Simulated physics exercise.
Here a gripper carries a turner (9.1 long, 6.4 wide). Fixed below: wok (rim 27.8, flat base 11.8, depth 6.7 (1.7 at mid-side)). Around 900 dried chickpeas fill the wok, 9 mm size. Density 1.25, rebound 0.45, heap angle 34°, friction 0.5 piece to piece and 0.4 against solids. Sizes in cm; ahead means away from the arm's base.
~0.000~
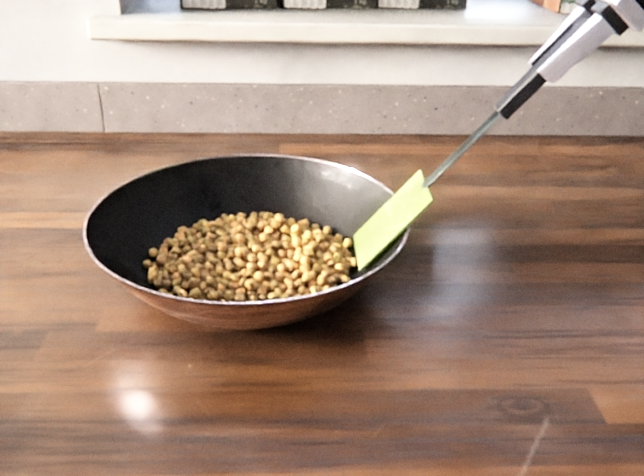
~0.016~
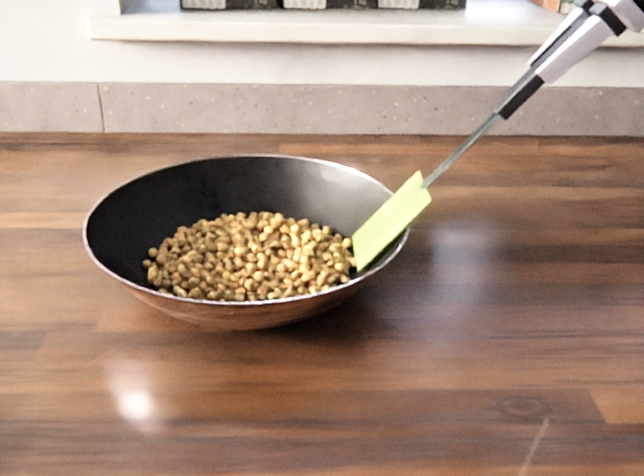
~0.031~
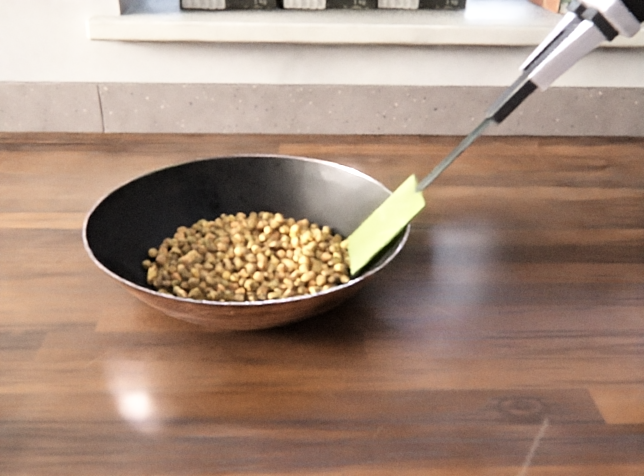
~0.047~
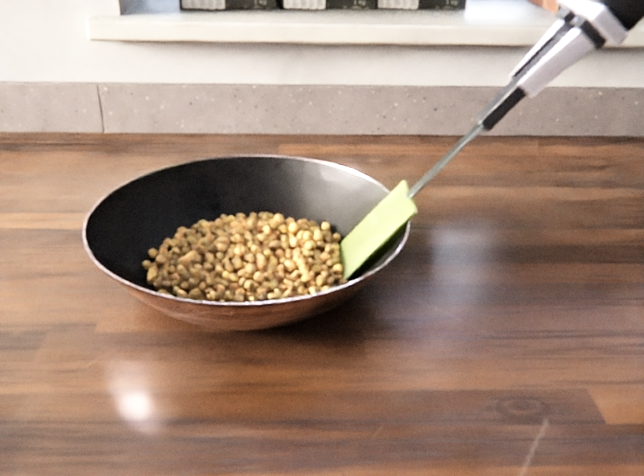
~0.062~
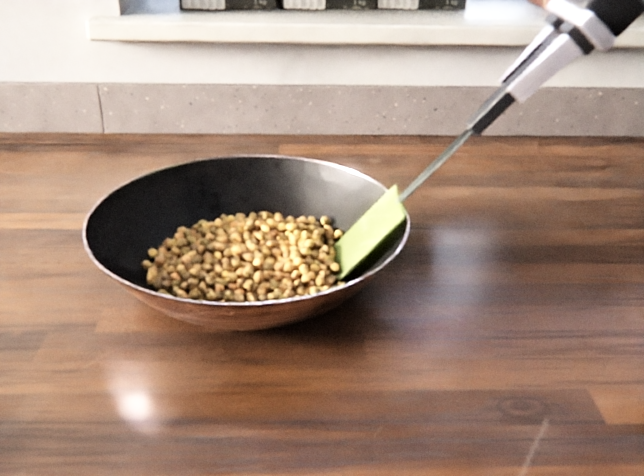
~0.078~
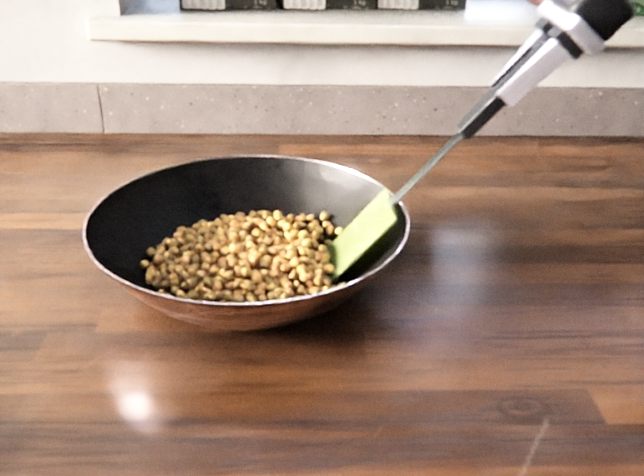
In the video, a robotic gripper holds a green turner at the right side of a dark wok of dried chickpeas on a wooden counter, and the blade slides slightly left and down, nudging the edge of the pile.
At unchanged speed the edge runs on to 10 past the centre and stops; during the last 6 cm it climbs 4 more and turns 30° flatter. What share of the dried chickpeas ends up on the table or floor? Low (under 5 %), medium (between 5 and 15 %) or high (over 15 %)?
On the table or floor the share is medium, between 5 and 15 %.
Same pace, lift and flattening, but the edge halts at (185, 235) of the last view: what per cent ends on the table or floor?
About 0 per cent.
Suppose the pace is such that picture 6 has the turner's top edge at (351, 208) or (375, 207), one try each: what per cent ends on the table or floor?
About 20 and 15 per cent.
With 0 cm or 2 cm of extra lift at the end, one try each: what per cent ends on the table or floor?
About 5 and 5 per cent.
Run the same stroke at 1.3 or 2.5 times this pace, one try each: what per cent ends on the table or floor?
About 10 and 25 per cent.
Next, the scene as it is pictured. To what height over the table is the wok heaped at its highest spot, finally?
Some 6.0 cm.
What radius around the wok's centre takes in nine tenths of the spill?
About 35 cm.
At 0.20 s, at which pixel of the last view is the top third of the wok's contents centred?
Around (209, 252).
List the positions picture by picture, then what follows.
In the first frame, turner top edge at (427, 184), sloping 50°; upper third of the load around (251, 258), from x 145 to 355, top at y 215; 900 in the wok.
In the second frame, turner top edge at (426, 185), sloping 50°; upper third of the load around (251, 258), from x 145 to 355, top at y 215.
In the third frame, turner top edge at (419, 189), sloping 50°; upper third of the load around (251, 258), from x 145 to 350, top at y 215.
In the fourth frame, turner top edge at (410, 195), sloping 50°; upper third of the load around (252, 257), from x 145 to 350, top at y 215.
In the fifth frame, turner top edge at (401, 200), sloping 50°; upper third of the load around (251, 256), from x 145 to 345, top at y 215.
In the sixth frame, turner top edge at (392, 203), sloping 50°; upper third of the load around (249, 255), from x 145 to 345, top at y 215; 900 in the wok.
By 0.20 s, sloping 50°, highest piece 4 above the table; 900 in the wok.
By 0.32 s, sloping 41°, highest piece 6 above the table; 900 in the wok.
By 0.59 s, sloping 20°, highest piece 9 above the table; 838 in the wok, 57 on the table or floor, 5 on the blade or in flight.
By 1.64 s, sloping 20°, highest piece 6 above the table; 837 in the wok, 63 on the table or floor.
Final count, 837 in the wok, 63 on the table or floor. That is 7 % on the table or floor.
